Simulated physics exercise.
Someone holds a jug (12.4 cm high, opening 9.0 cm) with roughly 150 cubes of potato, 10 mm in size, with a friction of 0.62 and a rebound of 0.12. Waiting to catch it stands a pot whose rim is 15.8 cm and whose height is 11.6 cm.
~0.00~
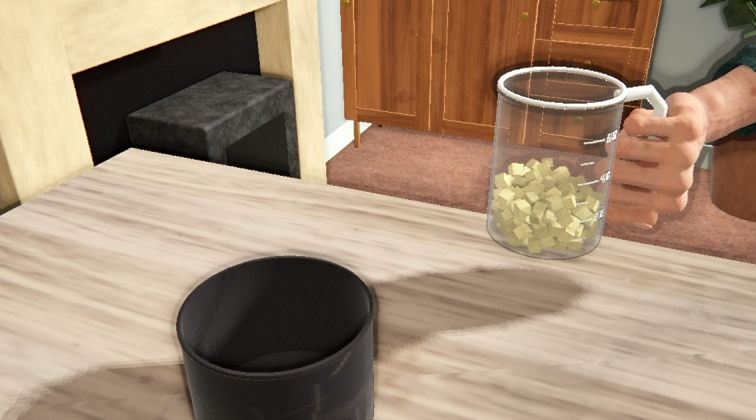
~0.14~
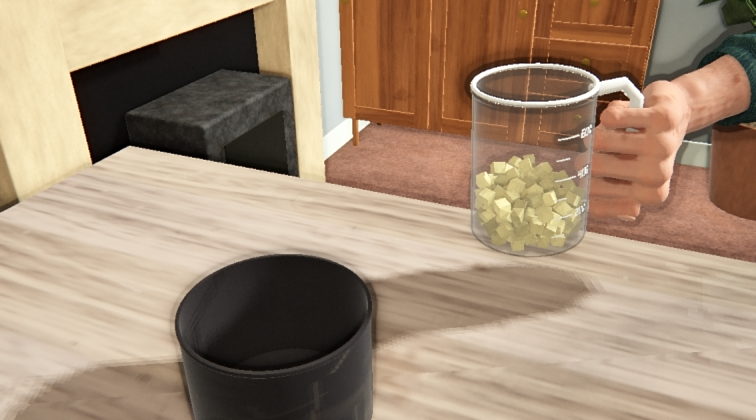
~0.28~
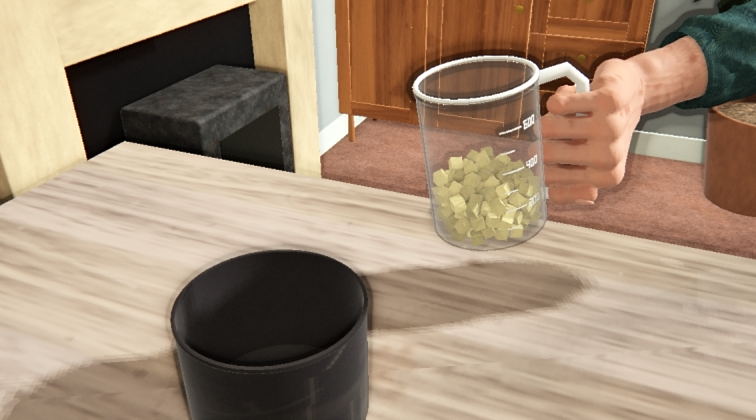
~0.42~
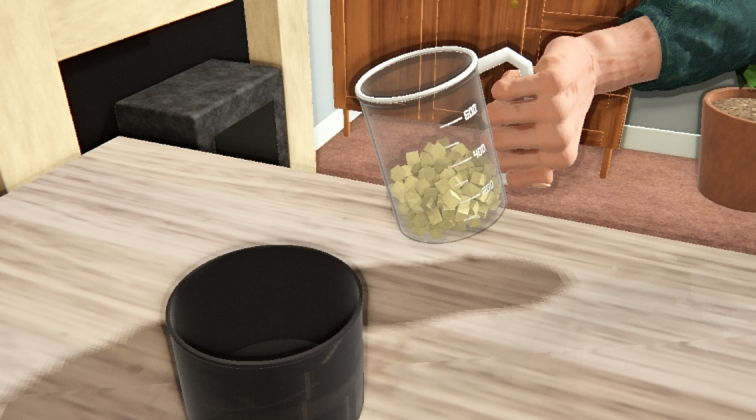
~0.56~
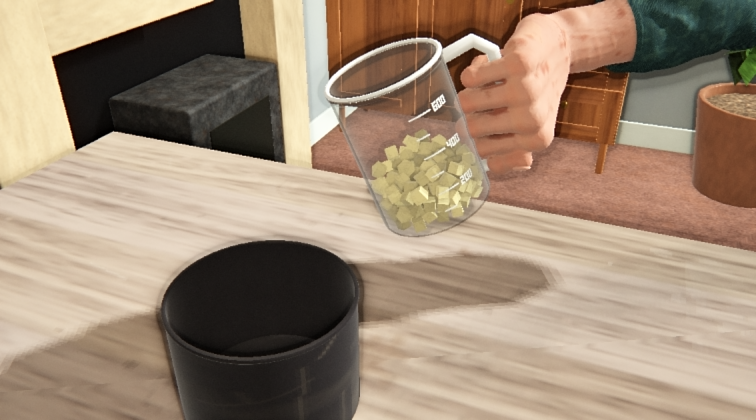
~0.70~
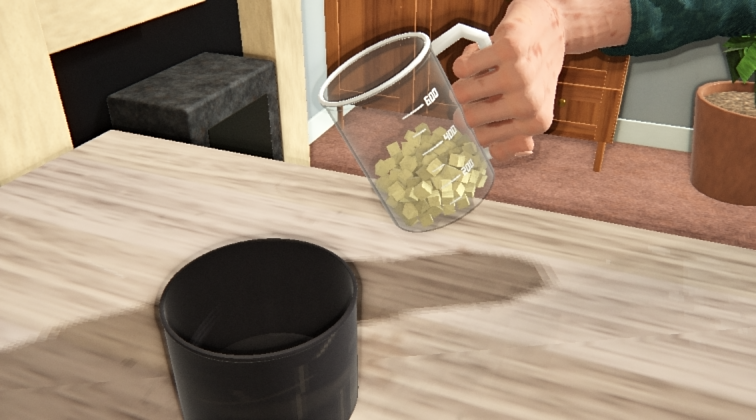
Hand carrying a clear measuring jug of pale yellow cubes left across a wooden table, tilting it toward a black pot.
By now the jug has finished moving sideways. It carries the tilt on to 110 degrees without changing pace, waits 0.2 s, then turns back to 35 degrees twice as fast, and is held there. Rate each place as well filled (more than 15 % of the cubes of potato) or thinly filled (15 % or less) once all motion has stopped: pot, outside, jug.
Pot: Well filled, outside: Thinly filled, jug: Well filled.
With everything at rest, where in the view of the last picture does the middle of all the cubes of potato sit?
(375, 197), give or take.
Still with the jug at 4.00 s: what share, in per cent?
About 60 %.
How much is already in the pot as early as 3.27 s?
At that moment it's close to 40 per cent.
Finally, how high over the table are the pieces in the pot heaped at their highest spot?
Some 2.0 centimetres.
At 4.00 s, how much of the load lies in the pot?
40 per cent.
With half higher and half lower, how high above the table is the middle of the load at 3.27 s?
22 centimetres or so.
After 1.69 s, tilt 71 degrees; jug 100 %; middle of all pieces near (447, 140).
After 2.52 s, tilt 106 degrees; jug 100 %; middle of all pieces near (429, 123).
After 3.27 s, tilt 80 degrees; pot 40 %, jug 60 %; middle of all pieces near (344, 241).
After 4.00 s, tilt 35 degrees; pot 40 %, jug 60 %; middle of all pieces near (344, 257).
In the end, at 4.4 s, pot 40 %, outside 0 %, jug 60 %.
